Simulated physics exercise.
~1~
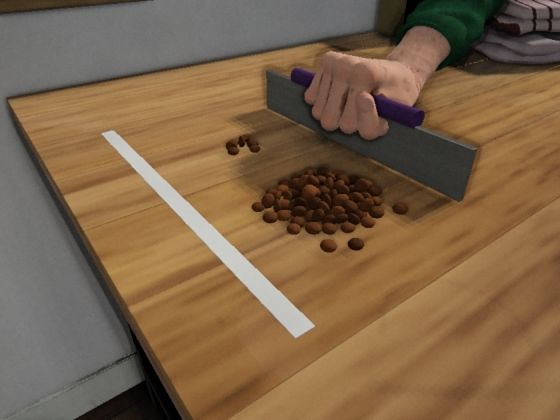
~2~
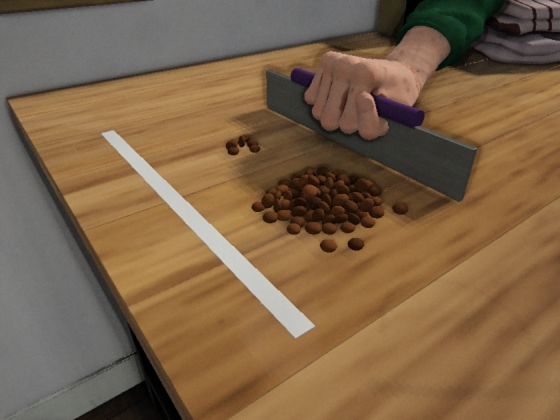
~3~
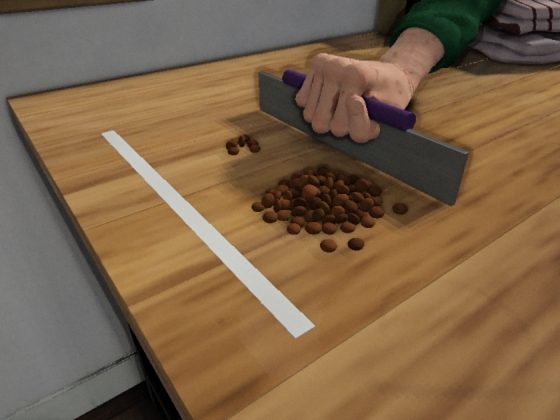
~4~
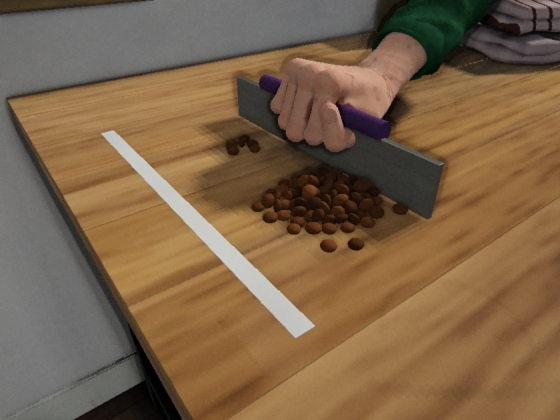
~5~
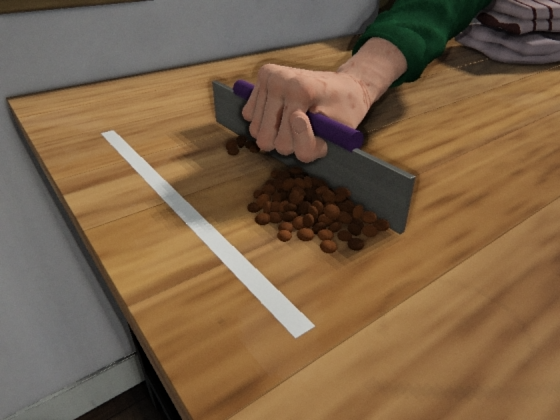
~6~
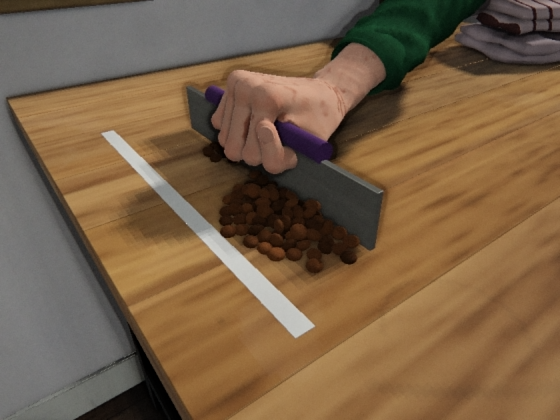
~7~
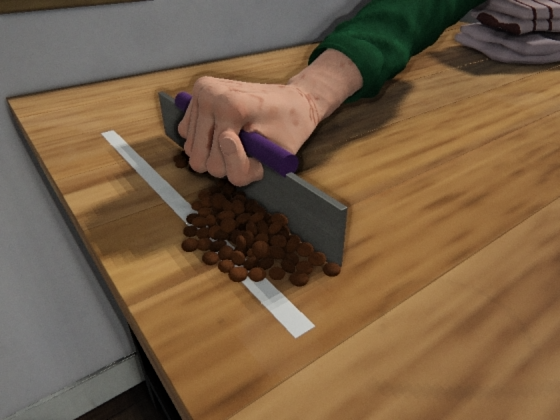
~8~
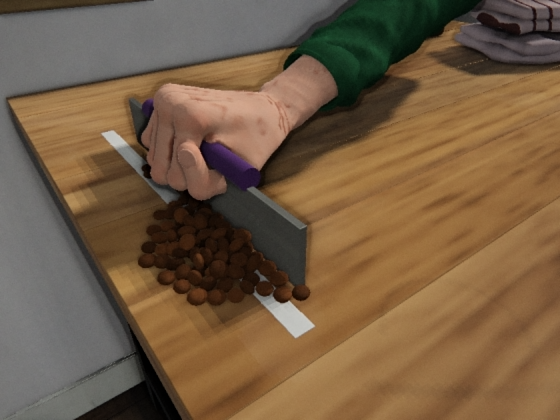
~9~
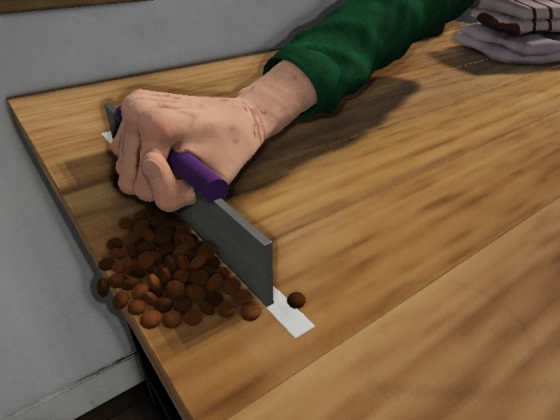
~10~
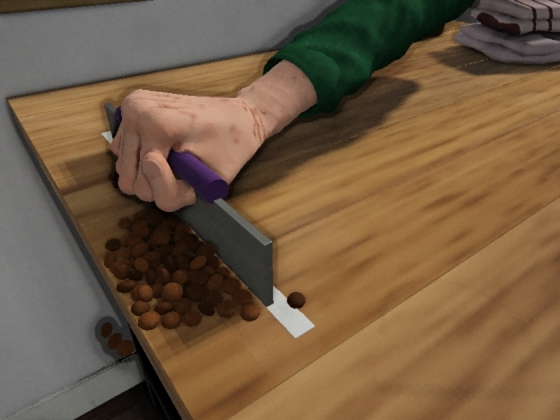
The clip shows a hand in a green sleeve sweeping small brown pieces leftward across a wooden table with a purple-handled scraper, which stops at a strip of white tape; a few pieces drop over the table's edge, while most stay on top and one lies behind the blade.
